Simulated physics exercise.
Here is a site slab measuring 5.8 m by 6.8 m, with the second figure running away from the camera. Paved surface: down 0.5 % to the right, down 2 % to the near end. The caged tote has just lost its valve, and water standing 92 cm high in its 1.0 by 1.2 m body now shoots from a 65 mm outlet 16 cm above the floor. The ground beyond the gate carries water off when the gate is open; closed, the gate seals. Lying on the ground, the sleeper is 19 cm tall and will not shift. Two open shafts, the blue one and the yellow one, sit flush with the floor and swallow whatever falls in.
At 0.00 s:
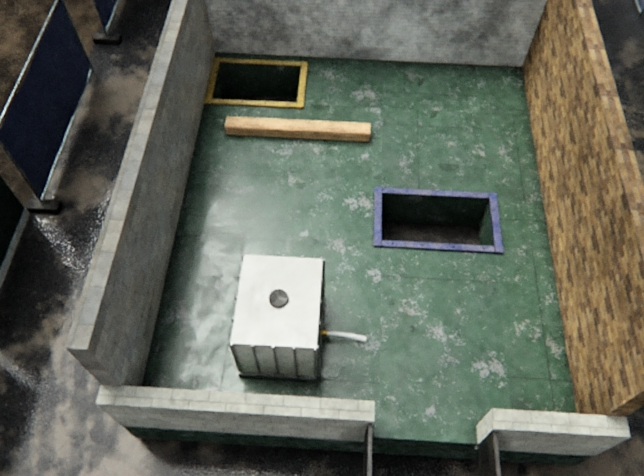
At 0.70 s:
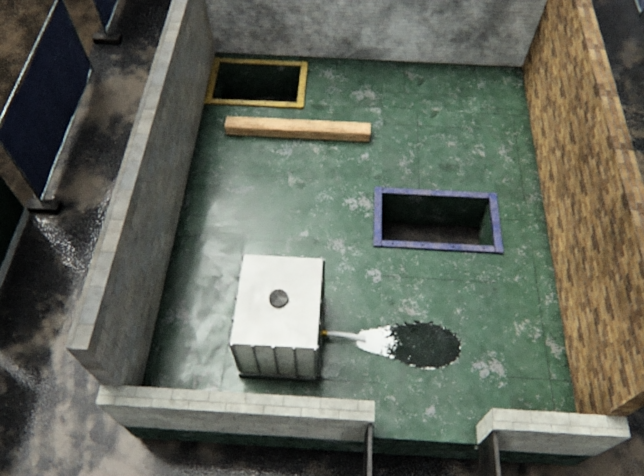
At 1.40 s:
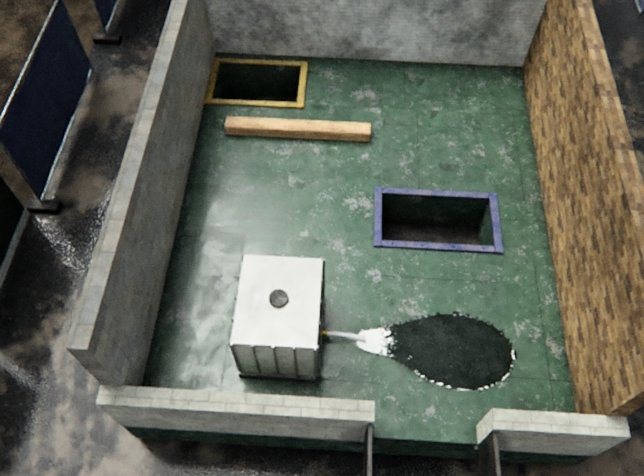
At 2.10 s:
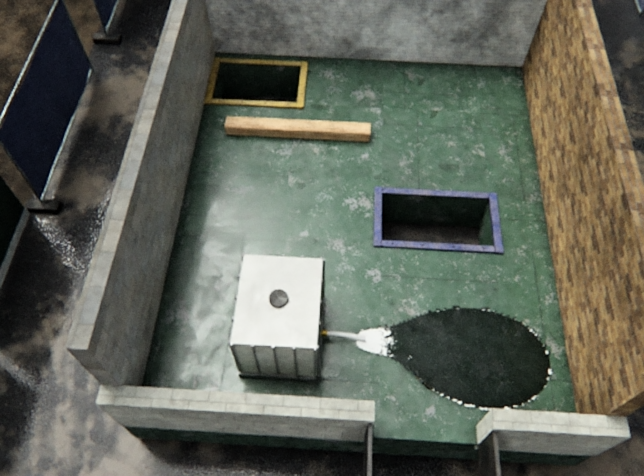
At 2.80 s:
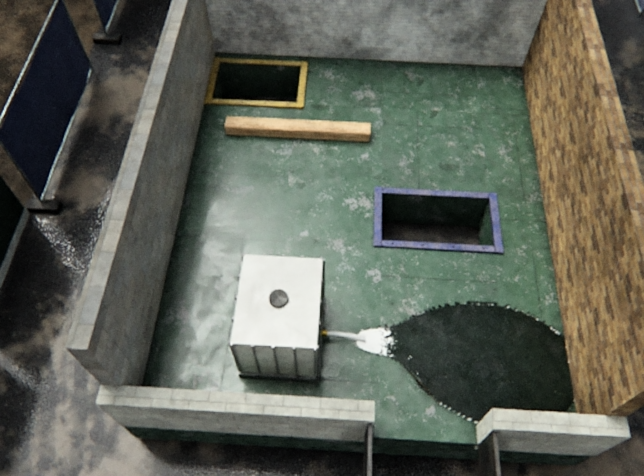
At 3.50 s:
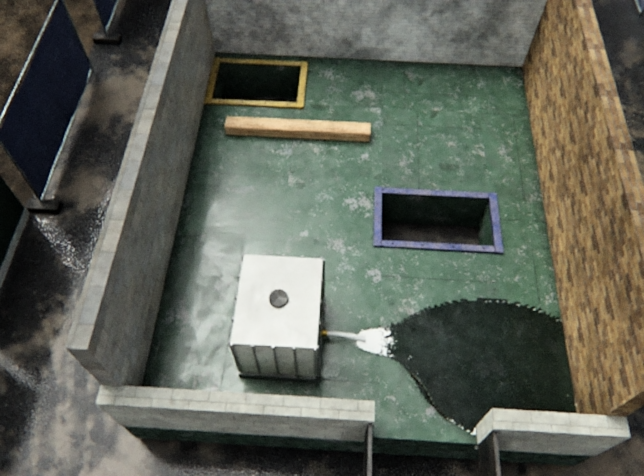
The clip shows a walled green floor with blue-edged and yellow-edged openings, where a jet of water shoots right from a white tank's spout and spreads in a widening dark sheet toward the right wall and near edge.
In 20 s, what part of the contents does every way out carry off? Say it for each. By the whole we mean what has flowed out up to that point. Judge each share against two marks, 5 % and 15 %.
Against the marks, the gateway gets above 15 %; the blue pit gets less than 5 %; the yellow pit gets less than 5 %.
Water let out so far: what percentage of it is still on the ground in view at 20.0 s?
I'd say roughly 72 in a hundred, give or take.
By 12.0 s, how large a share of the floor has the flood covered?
Roughly 15 percent.
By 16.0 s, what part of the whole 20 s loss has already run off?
It comes to around 65 percent.
After 5.0 s water covers 10 % of the floor and is deepest (5 cm) near (574, 431); gone so far, the gateway 0 %, the blue pit 0 %, the yellow pit 0 %.
After 8.0 s water covers 10 % of the floor and is deepest (5 cm) near (574, 431); gone so far, the gateway 1 %, the blue pit 0 %, the yellow pit 0 %.
After 12.0 s water covers 15 % of the floor and is deepest (6 cm) near (574, 431); gone so far, the gateway 8 %, the blue pit 0 %, the yellow pit 0 %.
After 16.0 s water covers 20 % of the floor and is deepest (6 cm) near (560, 430); gone so far, the gateway 18 %, the blue pit 0 %, the yellow pit 0 %.
After 20.0 s water covers 20 % of the floor and is deepest (6 cm) near (574, 431); gone so far, the gateway 28 %, the blue pit 0 %, the yellow pit 0 %.
